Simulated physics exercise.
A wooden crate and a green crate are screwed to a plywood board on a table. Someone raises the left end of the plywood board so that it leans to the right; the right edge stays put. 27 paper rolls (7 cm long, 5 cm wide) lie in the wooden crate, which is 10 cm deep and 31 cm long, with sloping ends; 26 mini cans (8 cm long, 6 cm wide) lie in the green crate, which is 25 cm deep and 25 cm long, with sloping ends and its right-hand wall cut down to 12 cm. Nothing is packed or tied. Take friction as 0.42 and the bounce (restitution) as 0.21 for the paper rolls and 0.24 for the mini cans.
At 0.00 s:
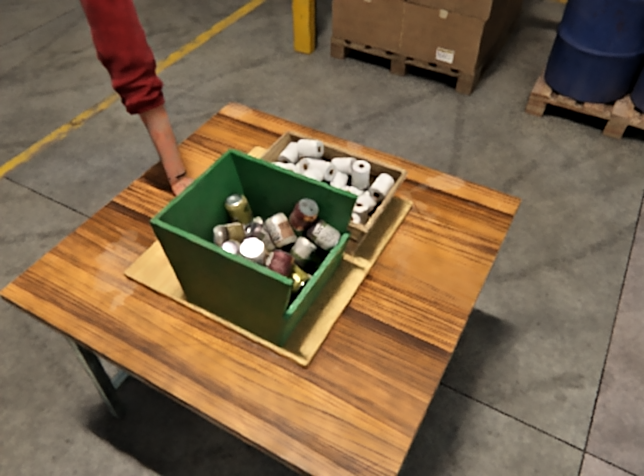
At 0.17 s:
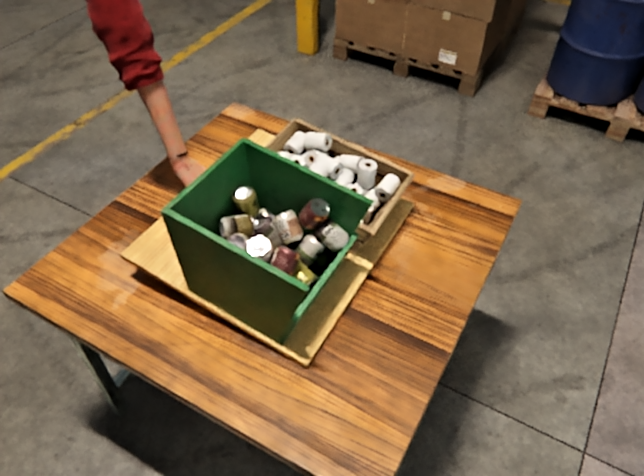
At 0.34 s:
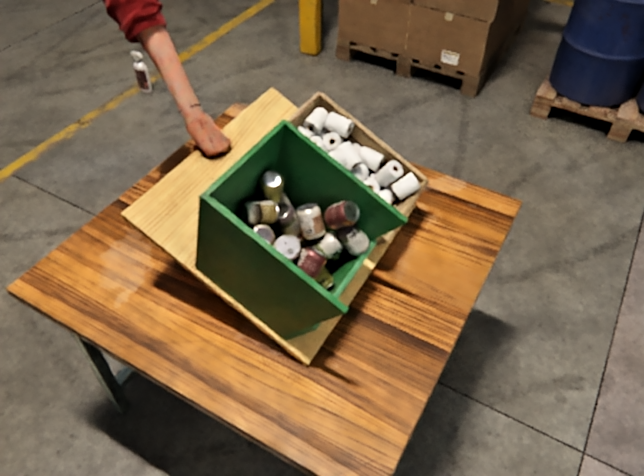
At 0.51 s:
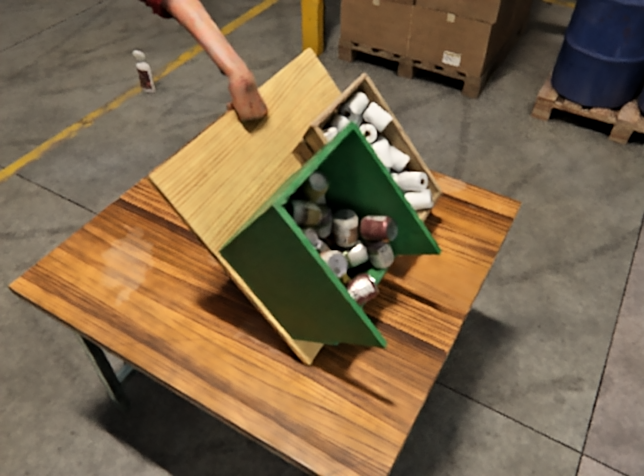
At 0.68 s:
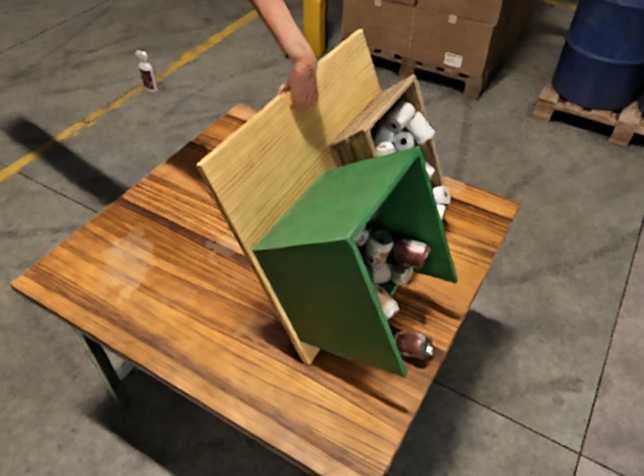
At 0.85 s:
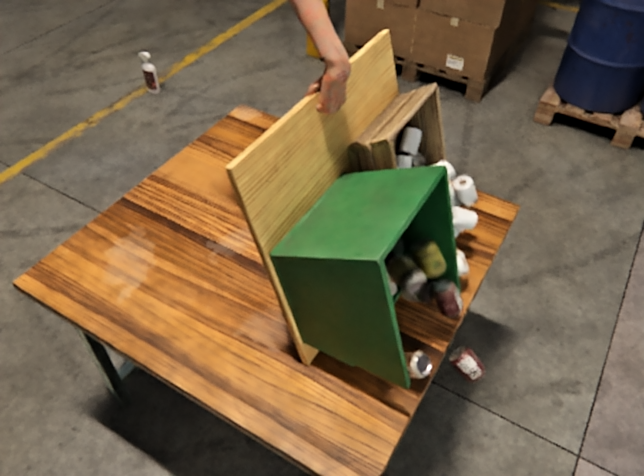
A hand raises the left end of a plywood board on a wooden table, tilting its attached green and wooden crates steeply to the right, and small cans and white paper rolls slide toward the right and tumble out.
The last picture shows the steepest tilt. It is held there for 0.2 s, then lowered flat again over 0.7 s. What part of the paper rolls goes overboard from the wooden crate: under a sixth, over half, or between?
Out of the wooden crate go over half of the paper rolls.
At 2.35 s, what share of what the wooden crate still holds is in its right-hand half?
About 90 per cent.
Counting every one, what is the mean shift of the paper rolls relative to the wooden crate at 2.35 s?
Some 46 cm rightwards.
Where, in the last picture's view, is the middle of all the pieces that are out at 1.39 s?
Around (454, 306).
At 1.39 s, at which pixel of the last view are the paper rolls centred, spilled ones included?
Around (443, 247).
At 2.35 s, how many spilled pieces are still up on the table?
Some 16 pieces.
After 1.09 s, tilt 73°; wooden crate 12 in, 15 out and green crate 19 in, 7 out.
After 1.39 s, tilt 39°; wooden crate 9 in, 18 out and green crate 15 in, 11 out.
After 1.81 s, tilt 0°; wooden crate 8 in, 19 out and green crate 15 in, 11 out.
When it is over (at 2.35 s), wooden crate 8 in, 19 out and green crate 15 in, 11 out. Asked share, 19 of 27, 70 per cent.
